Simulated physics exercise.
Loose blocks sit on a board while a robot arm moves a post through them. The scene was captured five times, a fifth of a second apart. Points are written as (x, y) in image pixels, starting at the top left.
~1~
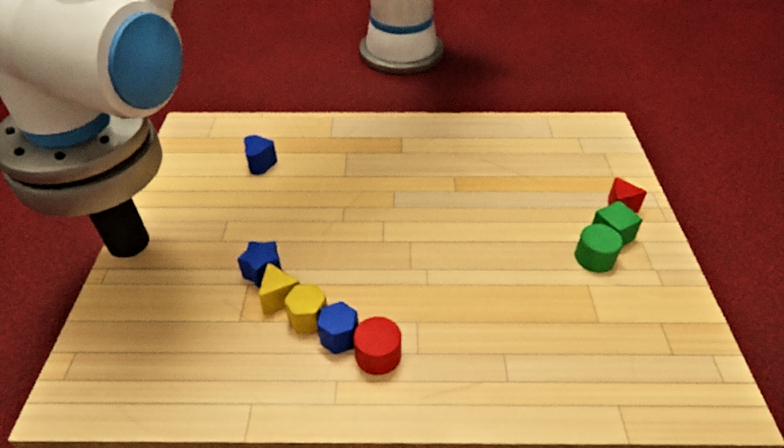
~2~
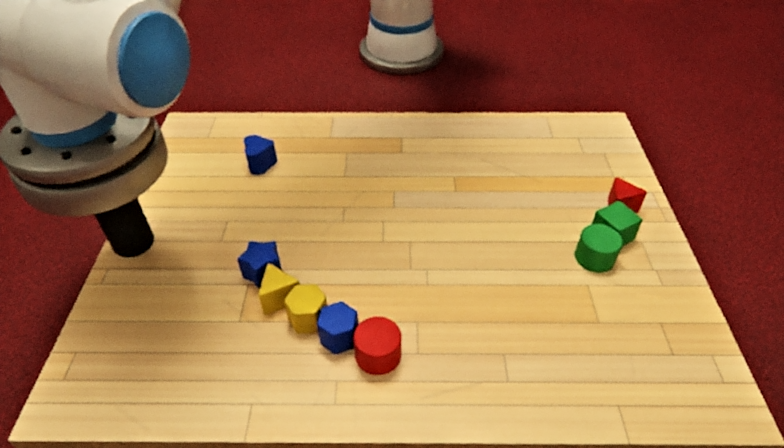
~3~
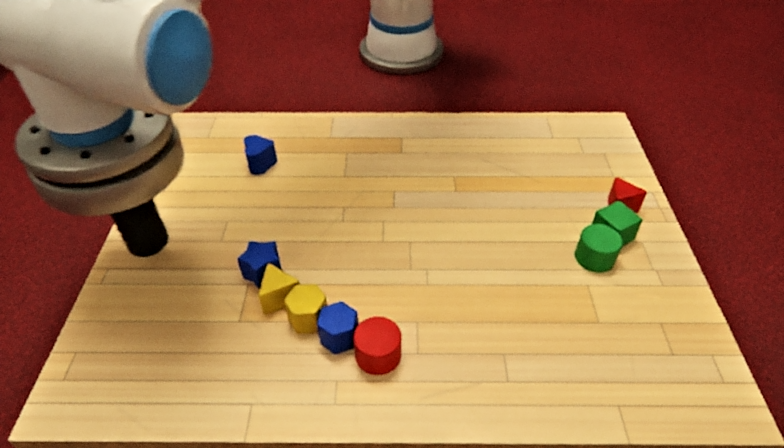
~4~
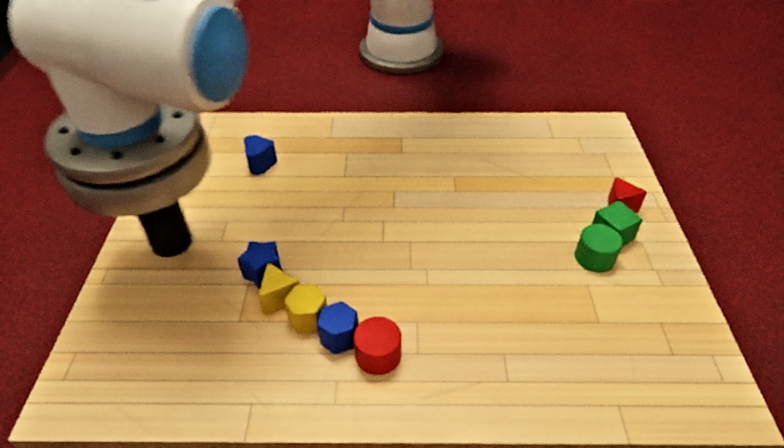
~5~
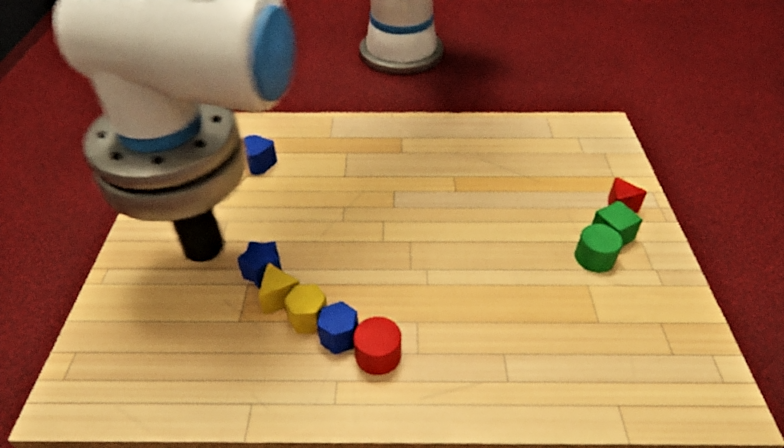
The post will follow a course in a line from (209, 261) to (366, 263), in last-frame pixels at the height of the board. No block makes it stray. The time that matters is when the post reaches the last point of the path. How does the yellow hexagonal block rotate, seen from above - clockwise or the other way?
In a top view, it turns clockwise.
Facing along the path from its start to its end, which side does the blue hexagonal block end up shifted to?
That block drifts right.
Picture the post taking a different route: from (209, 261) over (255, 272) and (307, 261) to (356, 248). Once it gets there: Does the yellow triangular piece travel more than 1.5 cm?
It seems so.
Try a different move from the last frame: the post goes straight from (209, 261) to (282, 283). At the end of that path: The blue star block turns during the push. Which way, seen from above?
Looking down, my answer is that the blue star block rotates anticlockwise.
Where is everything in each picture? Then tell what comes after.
In the first frame, post's lower end at (129, 243); blue star block at (259, 253); yellow triangular piece at (275, 279); yellow hexagonal block at (305, 298); blue hexagonal block at (337, 317); red disc at (377, 335).
In the second frame, post at (134, 243); blocks still.
In the third frame, post at (149, 242); blocks still.
In the fourth frame, post at (173, 243); blocks still.
In the fifth frame, post at (204, 247); blue star block at (259, 253); yellow triangular piece at (275, 279); yellow hexagonal block at (305, 298); blue hexagonal block at (337, 317); red disc at (377, 335).
The first path, step by step. One third of the way, post at (259, 249); blue star block at (288, 254); yellow triangular piece at (298, 281); yellow hexagonal block at (312, 305), turned 40° clockwise; blue hexagonal block at (340, 328), turned 15° anticlockwise; red disc at (383, 339).
Two thirds of the way, post at (312, 249); blue star block at (346, 250); yellow triangular piece at (333, 277), turned 85° clockwise; yellow hexagonal block at (315, 307), turned 65° clockwise; blue hexagonal block at (339, 332), turned 25° anticlockwise; red disc at (384, 339).
At the end, post at (365, 249); blue star block at (398, 254); yellow triangular piece at (333, 277), turned 85° clockwise; yellow hexagonal block at (315, 307), turned 60° clockwise; blue hexagonal block at (339, 332), turned 25° anticlockwise; red disc at (384, 339).
